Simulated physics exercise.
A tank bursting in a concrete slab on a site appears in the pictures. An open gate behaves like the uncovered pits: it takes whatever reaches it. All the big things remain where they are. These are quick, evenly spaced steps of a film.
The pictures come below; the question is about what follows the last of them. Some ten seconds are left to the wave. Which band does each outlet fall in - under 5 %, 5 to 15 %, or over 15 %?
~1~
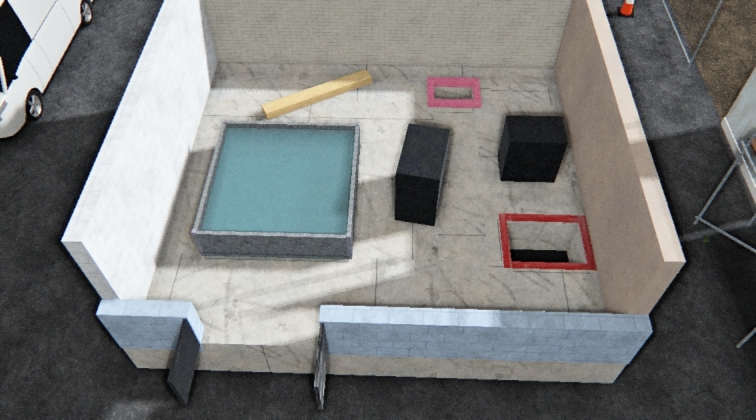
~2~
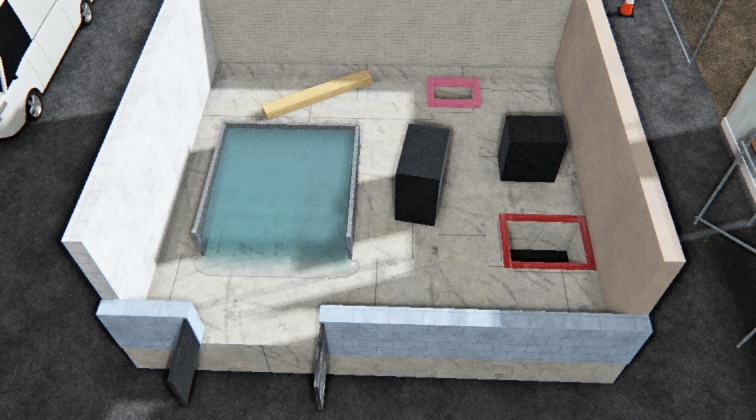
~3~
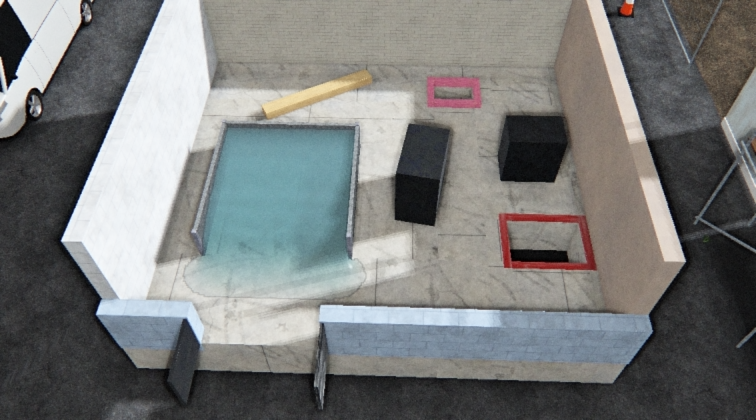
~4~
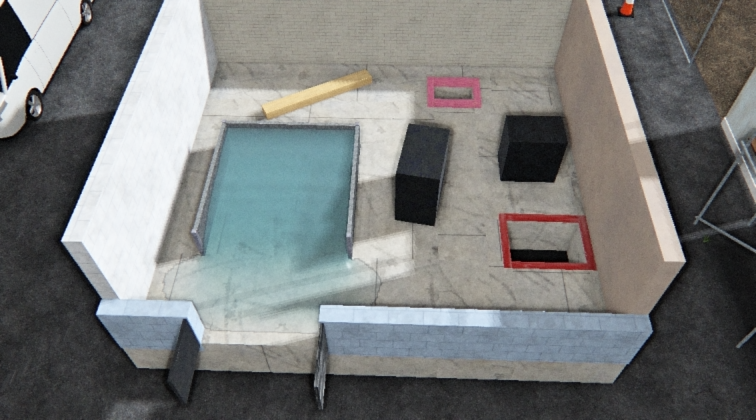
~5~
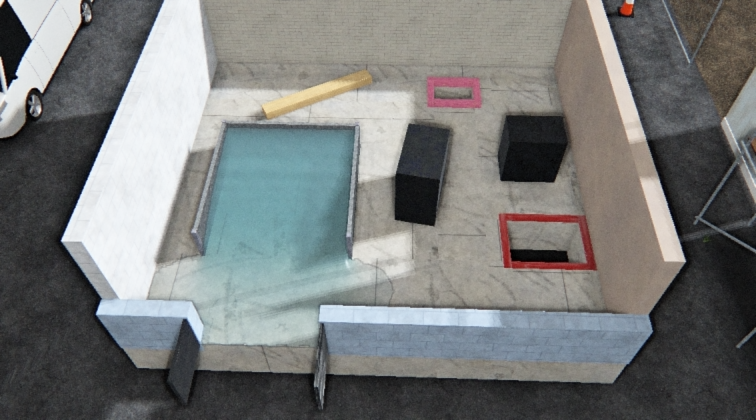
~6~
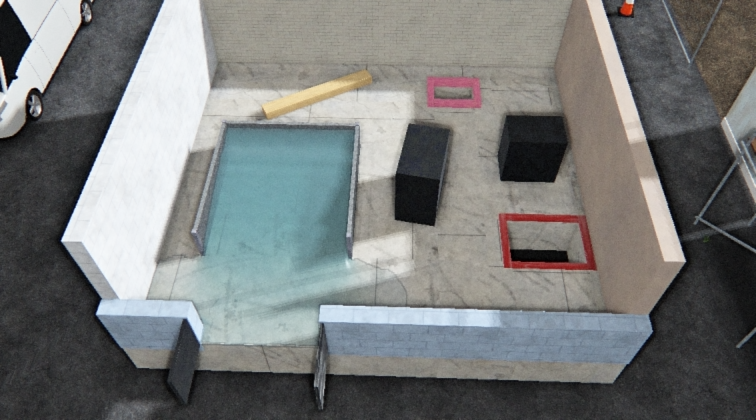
My prediction: The gate is a major outlet here - beyond fifteen per cent; the pink pit is a minor outlet here - below five per cent; the red pit is a middling outlet here - five to fifteen per cent.
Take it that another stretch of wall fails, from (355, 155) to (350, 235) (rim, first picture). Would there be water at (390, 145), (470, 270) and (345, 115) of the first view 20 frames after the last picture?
Taking them in order, I'd say swamped, swamped and swamped.
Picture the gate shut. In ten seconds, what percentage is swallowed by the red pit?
Red about 30 %.
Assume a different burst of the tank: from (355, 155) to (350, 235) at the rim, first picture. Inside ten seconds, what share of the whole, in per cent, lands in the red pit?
Roughly 35 per cent goes to the red pit.
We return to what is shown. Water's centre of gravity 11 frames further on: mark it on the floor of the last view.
Somewhere near (283, 238).
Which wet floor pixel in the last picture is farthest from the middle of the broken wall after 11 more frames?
I'd point to (575, 338).
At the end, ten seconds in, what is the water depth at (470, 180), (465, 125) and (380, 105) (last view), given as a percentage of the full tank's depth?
I'd put them at close to 2 per cent, then 2 per cent, then 0 per cent.
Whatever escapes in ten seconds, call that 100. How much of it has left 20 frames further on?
I'd estimate some 60 per cent.
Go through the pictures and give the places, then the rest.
Still water in the open tank at (282, 178), in the first picture.
Water pours out at (275, 248) and has run to (351, 269), in the second picture.
Water pours out at (276, 249) and has run to (358, 280), in the third picture.
Water pours out at (276, 250) and has run to (370, 298), in the fourth picture.
The front is at a hidden place, out from the gap at (276, 250), in the fifth picture.
Water pours out at (276, 250) and has run to a hidden place, in the sixth picture.
A moment on, water covers 15 % of the floor; the gate 12 %, the pink pit 0 %, the red pit 0 %.
Next, water covers 25 % of the floor; the gate 25 %, the pink pit 0 %, the red pit 0 %.
Then, water covers 40 % of the floor; the gate 42 %, the pink pit 0 %, the red pit 1 %.
Later, water covers 45 % of the floor; the gate 54 %, the pink pit 0 %, the red pit 5 %.
In the end, water covers 55 % of the floor; the gate 61 %, the pink pit 0 %, the red pit 9 %.
